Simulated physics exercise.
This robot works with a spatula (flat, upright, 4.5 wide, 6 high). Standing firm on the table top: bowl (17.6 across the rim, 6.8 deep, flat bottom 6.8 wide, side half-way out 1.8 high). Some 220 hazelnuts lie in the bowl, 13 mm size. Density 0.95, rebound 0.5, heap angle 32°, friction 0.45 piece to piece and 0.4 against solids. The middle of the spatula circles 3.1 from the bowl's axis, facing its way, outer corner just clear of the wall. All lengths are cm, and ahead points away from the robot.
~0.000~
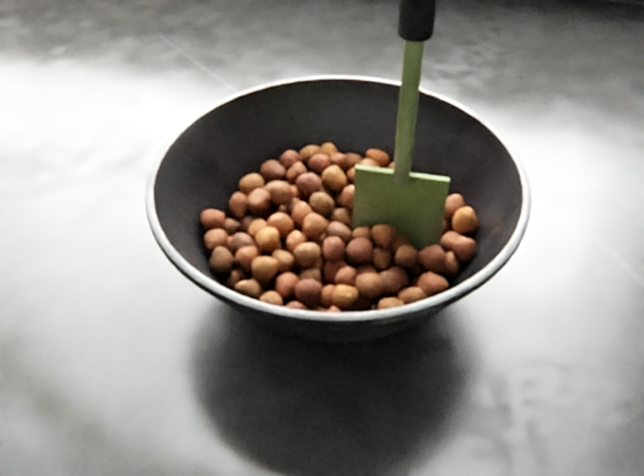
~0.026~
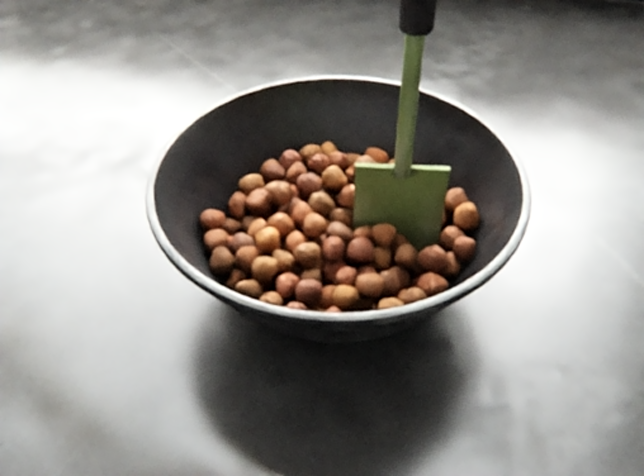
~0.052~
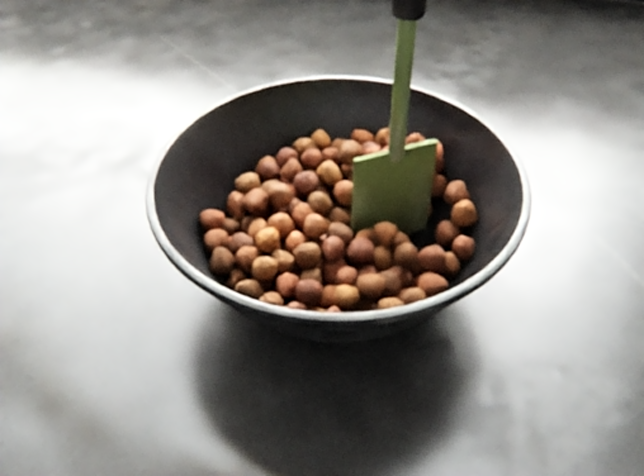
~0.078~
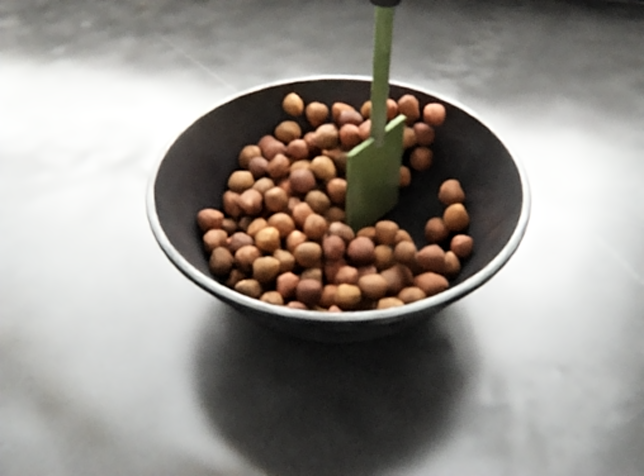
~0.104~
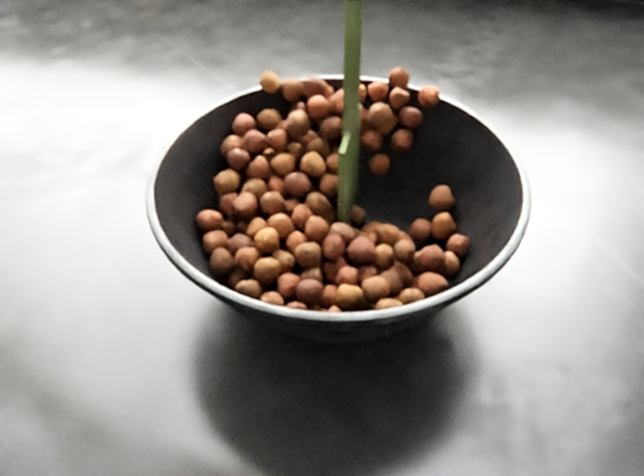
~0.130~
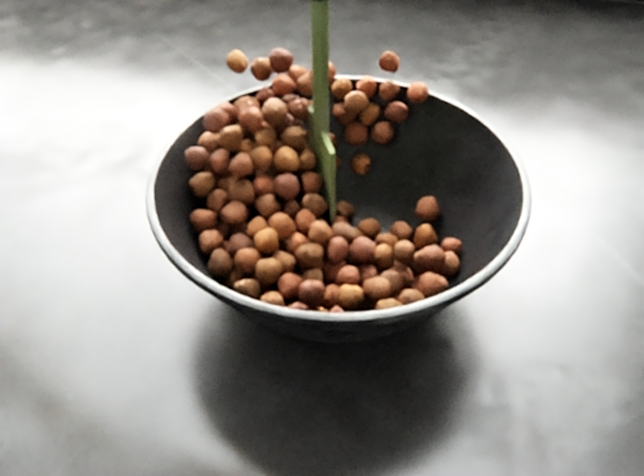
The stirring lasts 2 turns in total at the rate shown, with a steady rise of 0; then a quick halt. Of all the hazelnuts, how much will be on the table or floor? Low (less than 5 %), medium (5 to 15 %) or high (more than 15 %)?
A high share, more than 15 %, ends on the table or floor.
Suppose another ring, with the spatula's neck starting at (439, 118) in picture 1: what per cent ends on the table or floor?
Some 45 per cent.
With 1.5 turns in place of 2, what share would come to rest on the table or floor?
In that case some 35 per cent.
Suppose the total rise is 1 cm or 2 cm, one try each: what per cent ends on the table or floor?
Some 40 and 30 per cent.
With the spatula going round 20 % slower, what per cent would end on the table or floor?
In that case some 25 per cent.
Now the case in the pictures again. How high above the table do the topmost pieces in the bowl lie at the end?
About 6.0 cm.
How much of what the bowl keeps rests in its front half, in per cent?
Some 40 per cent.
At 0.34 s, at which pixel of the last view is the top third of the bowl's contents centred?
Near (451, 224).
After 0.34 s, 351° round, highest piece 9 above the table; 164 in the bowl, 25 on the table or floor, 33 in flight or on the tool.
After 0.56 s, 222° round, highest piece 8 above the table; 142 in the bowl, 72 on the table or floor, 8 in flight or on the tool.
After 0.87 s, 0° round, highest piece 6 above the table; 128 in the bowl, 94 on the table or floor.
After 1.57 s, 0° round, highest piece 6 above the table; 128 in the bowl, 94 on the table or floor.
In the end, 128 in the bowl, 94 on the table or floor. That is 42 % on the table or floor.
